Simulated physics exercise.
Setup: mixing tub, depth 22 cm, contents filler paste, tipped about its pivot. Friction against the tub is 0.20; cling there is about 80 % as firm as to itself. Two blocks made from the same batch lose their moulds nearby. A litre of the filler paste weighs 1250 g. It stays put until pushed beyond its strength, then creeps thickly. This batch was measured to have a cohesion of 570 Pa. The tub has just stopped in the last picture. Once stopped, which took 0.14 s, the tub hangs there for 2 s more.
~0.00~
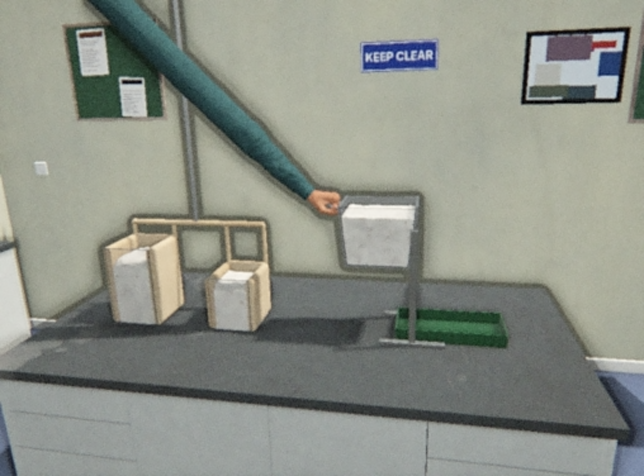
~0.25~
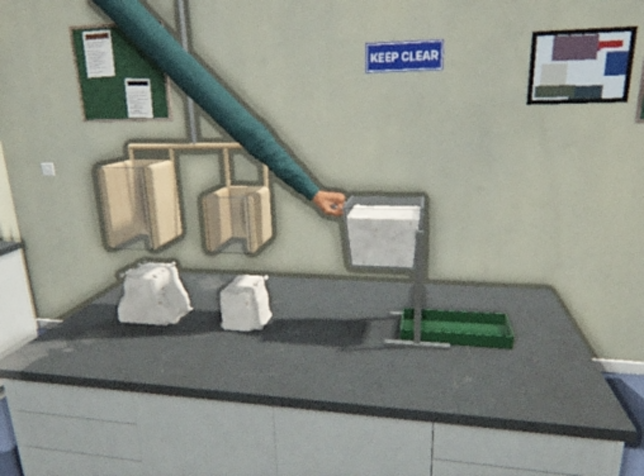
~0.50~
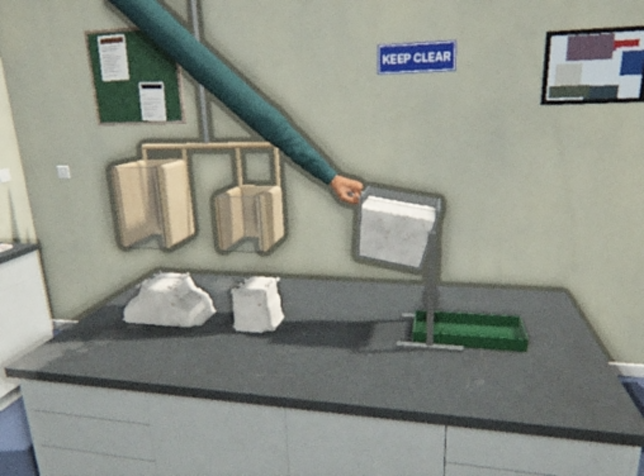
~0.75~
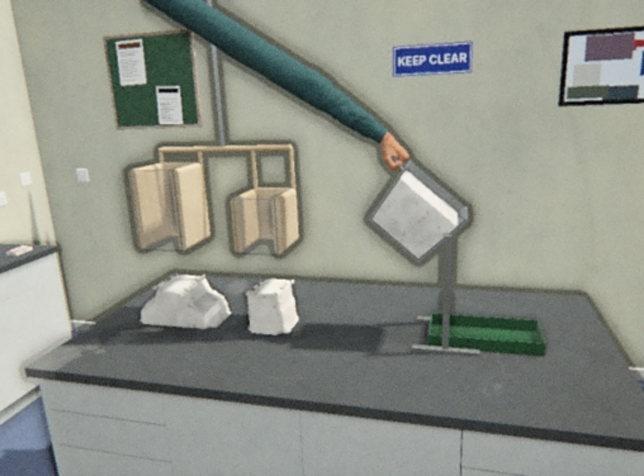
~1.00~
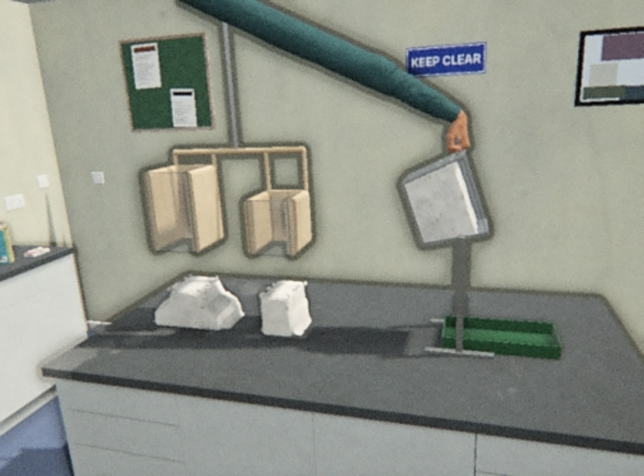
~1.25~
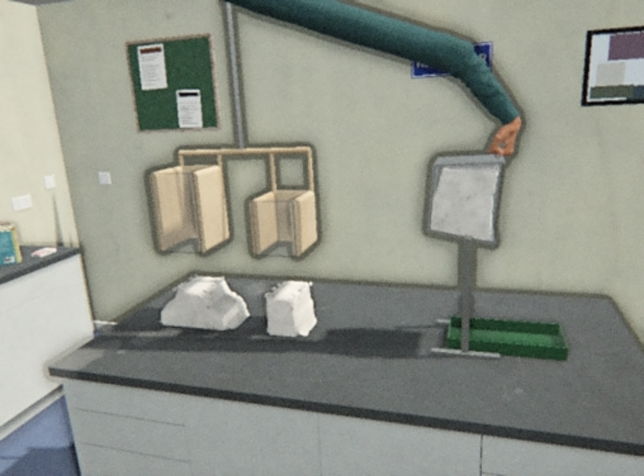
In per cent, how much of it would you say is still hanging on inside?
I would say around 38 percent.
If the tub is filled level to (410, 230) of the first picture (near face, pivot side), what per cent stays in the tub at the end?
Roughly 55 per cent would still be in the tub at the end.
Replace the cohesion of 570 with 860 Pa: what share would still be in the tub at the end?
I'd say around 100 percent.
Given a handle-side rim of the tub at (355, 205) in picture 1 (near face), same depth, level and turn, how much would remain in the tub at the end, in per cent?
In that case close to 60 %.
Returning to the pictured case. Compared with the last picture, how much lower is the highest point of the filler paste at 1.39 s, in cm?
Around 4 cm below its level in the last picture.
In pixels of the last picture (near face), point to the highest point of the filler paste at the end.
The highest point is near (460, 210) in the last picture.
After 1.39 s, the tub is at 95 degrees and holds 84 %.
After 1.56 s, the tub is at 95 degrees and holds 50 %.
After 1.73 s, the tub is at 95 degrees and holds 38 %.
After 1.90 s, the tub is at 95 degrees and holds 38 %.
After 3.25 s, the tub is at 95 degrees and holds 38 %.
